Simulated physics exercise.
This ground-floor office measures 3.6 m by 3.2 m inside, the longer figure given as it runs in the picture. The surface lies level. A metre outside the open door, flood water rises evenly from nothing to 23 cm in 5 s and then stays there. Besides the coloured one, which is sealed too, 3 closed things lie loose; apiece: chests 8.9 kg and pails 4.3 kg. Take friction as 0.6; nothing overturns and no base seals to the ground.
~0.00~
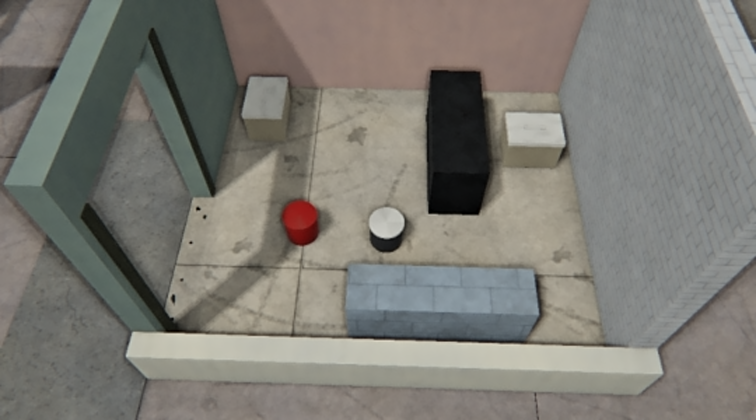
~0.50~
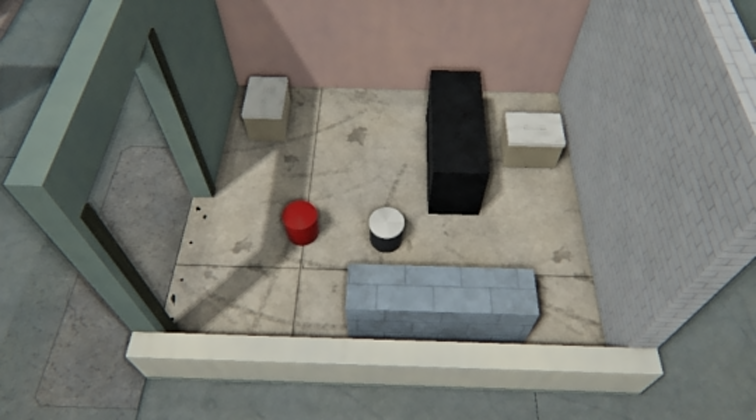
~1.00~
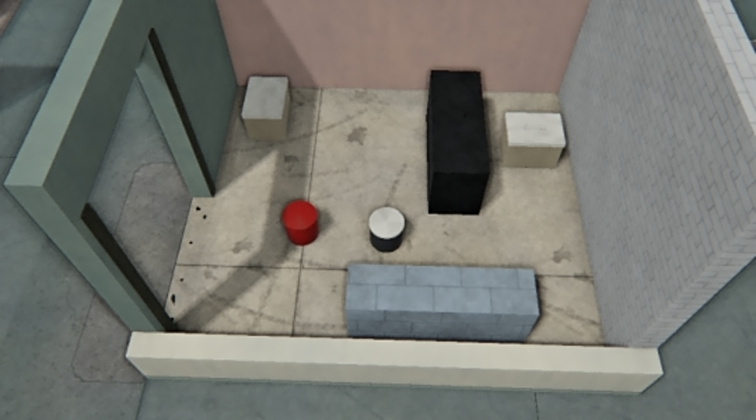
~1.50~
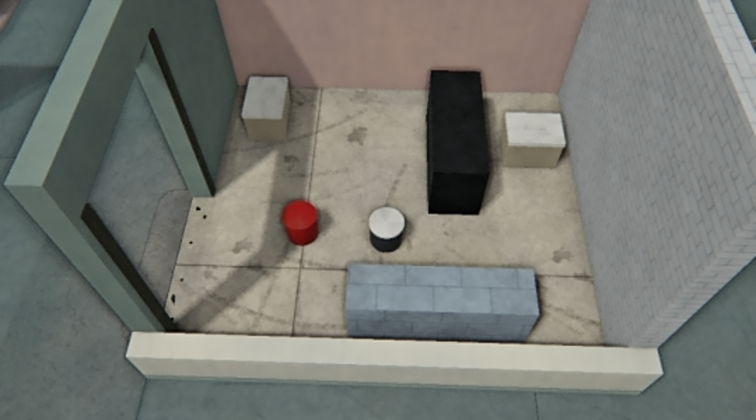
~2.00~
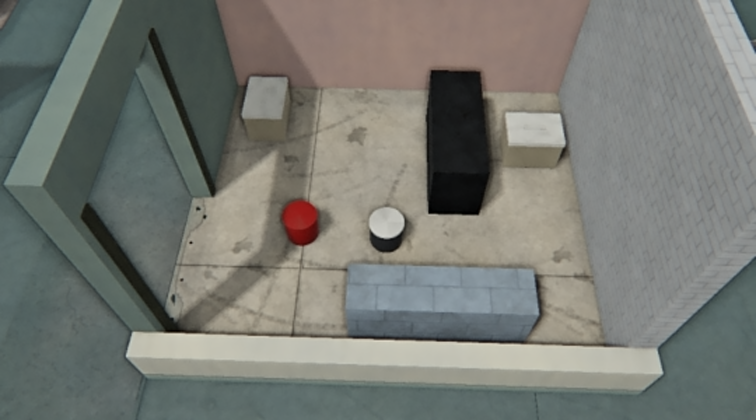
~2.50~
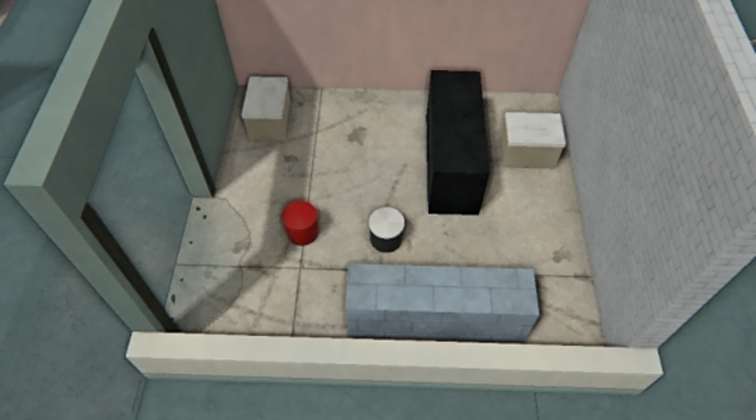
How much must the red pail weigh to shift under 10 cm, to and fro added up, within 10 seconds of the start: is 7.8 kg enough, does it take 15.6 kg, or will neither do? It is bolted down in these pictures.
I expect that neither load is enough.
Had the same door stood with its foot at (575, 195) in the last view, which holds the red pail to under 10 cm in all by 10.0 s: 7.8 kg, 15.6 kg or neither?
In that case only the larger load is enough.
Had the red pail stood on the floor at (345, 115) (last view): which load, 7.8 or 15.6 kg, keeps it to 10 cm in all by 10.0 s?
Only the larger holds.
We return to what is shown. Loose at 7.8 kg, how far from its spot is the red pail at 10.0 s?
About 140 cm.
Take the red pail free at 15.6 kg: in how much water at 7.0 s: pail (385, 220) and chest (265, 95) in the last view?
About 10 and 2 cm.
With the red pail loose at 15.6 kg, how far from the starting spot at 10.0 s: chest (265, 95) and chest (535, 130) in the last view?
In turn: 100 cm, 40 cm.
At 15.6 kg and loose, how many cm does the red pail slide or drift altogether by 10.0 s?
Some 60 cm in all.
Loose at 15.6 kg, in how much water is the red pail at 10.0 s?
About 13 cm.
After 3.5 s the red pail would be 0 cm from its start with 7.8 kg and 0 cm from its start with 15.6 kg; 4 cm of water round it then.
After 4.5 s the red pail would be 18 cm from its start with 7.8 kg and 0 cm from its start with 15.6 kg; 6 cm of water round it then.
After 7.0 s the red pail would be 117 cm from its start with 7.8 kg and 17 cm from its start with 15.6 kg; 10 cm of water round it then.
After 10.0 s the red pail would be 136 cm from its start with 7.8 kg and 66 cm from its start with 15.6 kg; 13 cm of water round it then.
